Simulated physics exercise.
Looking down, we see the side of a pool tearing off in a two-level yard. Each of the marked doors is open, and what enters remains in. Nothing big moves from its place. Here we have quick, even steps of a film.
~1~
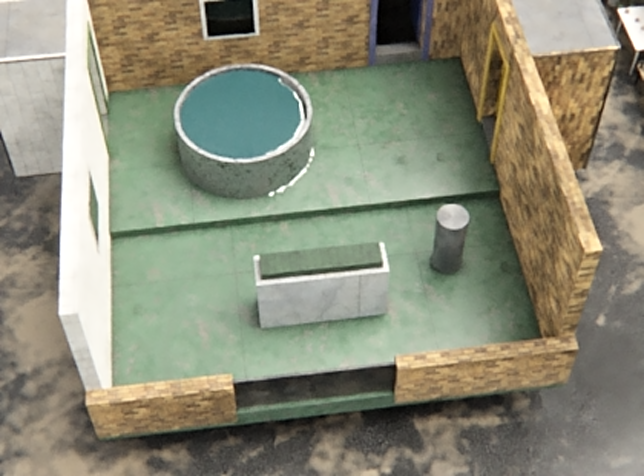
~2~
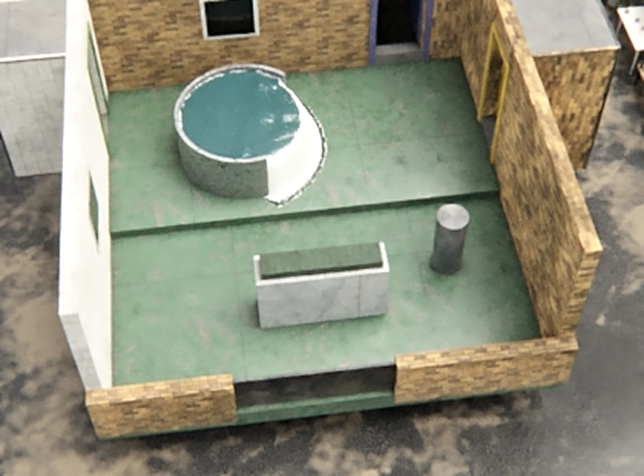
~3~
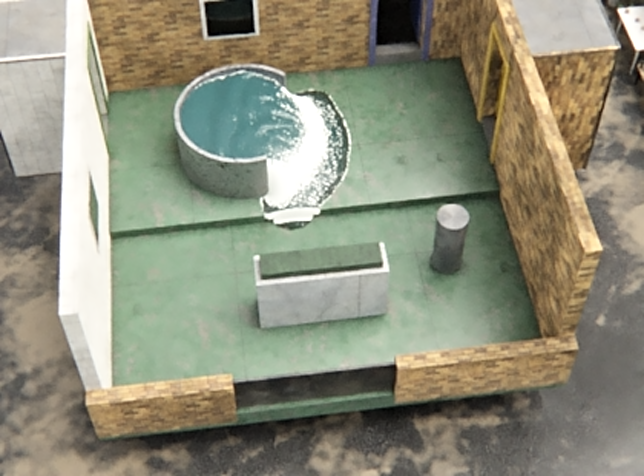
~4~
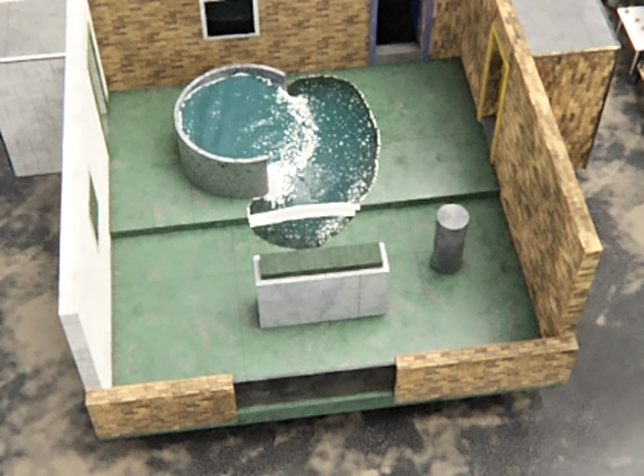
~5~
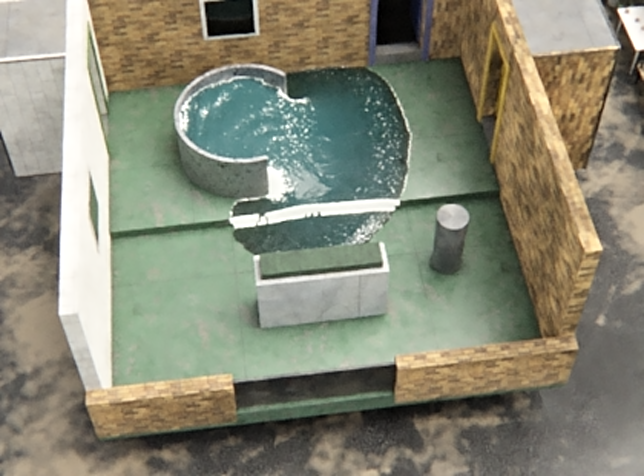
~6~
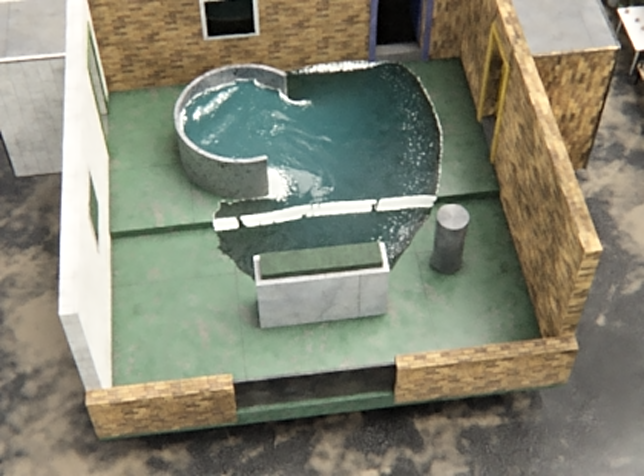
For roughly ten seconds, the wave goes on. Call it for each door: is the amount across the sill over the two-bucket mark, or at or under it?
My call: The blue door at or under the mark, the yellow door over the mark, the green door over the mark.
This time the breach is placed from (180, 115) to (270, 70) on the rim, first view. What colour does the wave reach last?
I'd say the yellow-painted one.
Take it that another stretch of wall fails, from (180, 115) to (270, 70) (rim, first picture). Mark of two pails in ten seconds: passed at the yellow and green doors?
Result - yellow door does not reach it, green door tops the mark.
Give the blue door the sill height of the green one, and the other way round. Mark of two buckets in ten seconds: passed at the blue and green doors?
In my view blue exceeds the threshold while green remains within bounds.
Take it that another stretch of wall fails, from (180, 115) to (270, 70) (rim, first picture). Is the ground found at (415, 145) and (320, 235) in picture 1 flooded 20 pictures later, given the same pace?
The first spot is swamped, the second spared.
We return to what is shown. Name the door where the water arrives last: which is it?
The green-painted one.
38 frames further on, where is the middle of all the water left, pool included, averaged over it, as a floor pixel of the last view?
Near (343, 235).
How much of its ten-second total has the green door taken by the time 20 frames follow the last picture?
I'd put it at about 0 per cent.
A moment on, water covers 45 % of the floor; the blue door wet at the sill, nothing in, the yellow door under two buckets in, the green door not reached.
Next, water covers 55 % of the floor; the blue door wet at the sill, nothing in, the yellow door over two buckets in, the green door not reached.
Then, water covers 65 % of the floor; the blue door under two buckets in, the yellow door far over two buckets in, the green door not reached.
Later, water covers 90 % of the floor; the blue door under two buckets in, the yellow door far over two buckets in, the green door wet at the sill, nothing in.
In the end, water covers 100 % of the floor; the blue door under two buckets in, the yellow door far over two buckets in, the green door over two buckets in.
